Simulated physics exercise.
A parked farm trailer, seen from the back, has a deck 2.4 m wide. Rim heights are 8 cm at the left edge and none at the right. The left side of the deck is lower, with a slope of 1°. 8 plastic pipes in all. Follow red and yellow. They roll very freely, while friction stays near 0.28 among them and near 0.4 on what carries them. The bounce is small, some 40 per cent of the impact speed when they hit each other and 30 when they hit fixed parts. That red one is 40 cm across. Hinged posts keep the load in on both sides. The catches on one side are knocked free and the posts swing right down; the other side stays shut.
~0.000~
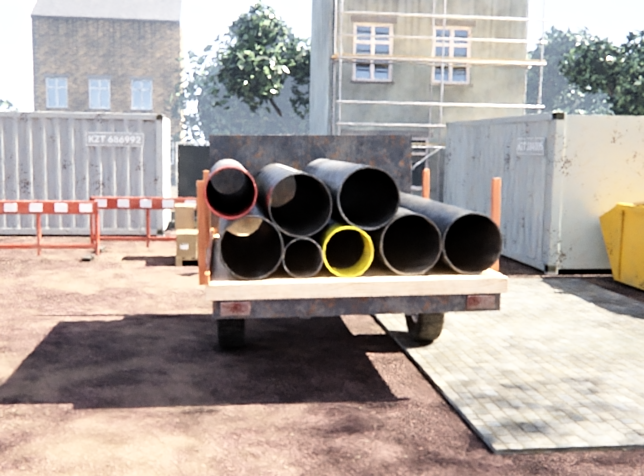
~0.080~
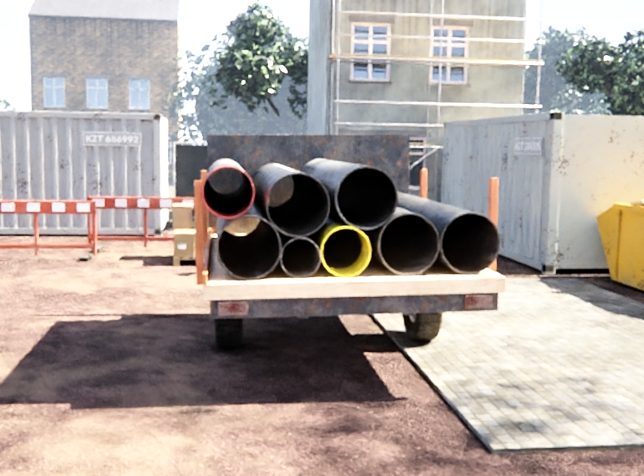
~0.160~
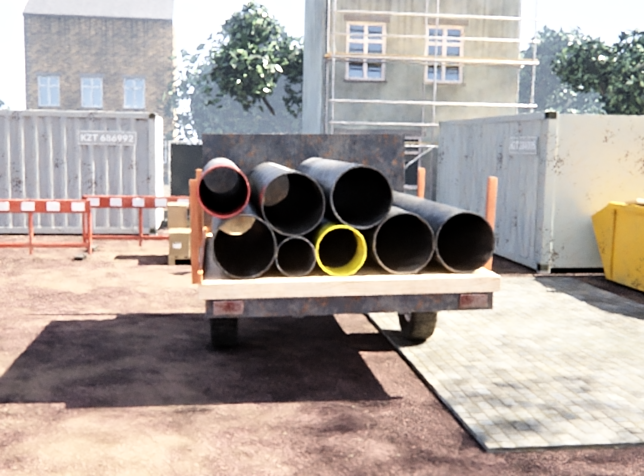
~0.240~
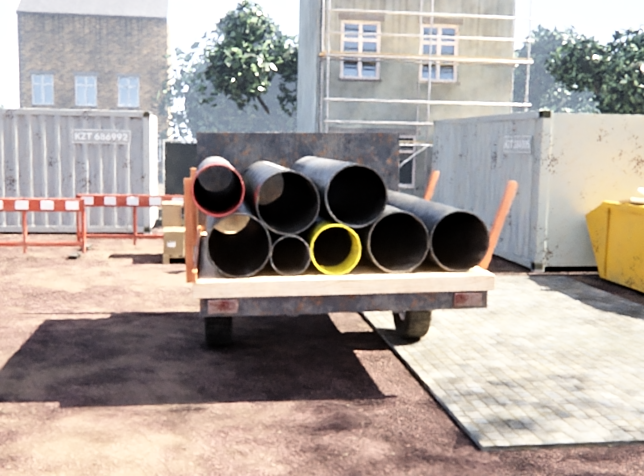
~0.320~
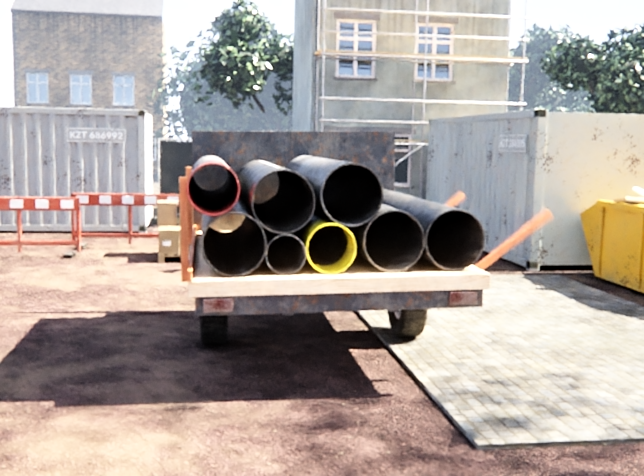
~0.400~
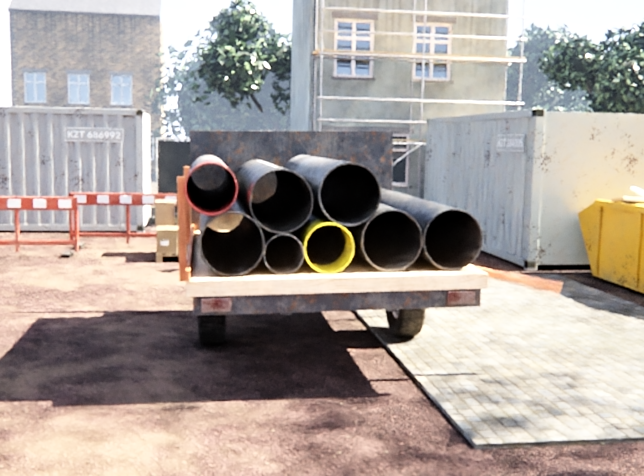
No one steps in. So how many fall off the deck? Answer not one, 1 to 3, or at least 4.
The answer is not one.
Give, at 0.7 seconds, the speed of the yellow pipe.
0.0 m/s, give or take.
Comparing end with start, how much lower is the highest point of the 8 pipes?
The top drops by around 0 cm.
By 0.7 s, red is up on others, 20 cm from the left edge; yellow is on the deck, 110 cm from the left edge; 0 off so far.
Finally (1.1 s), red is up on others, 20 cm from the left edge; yellow is on the deck, 110 cm from the left edge; 0 off so far.
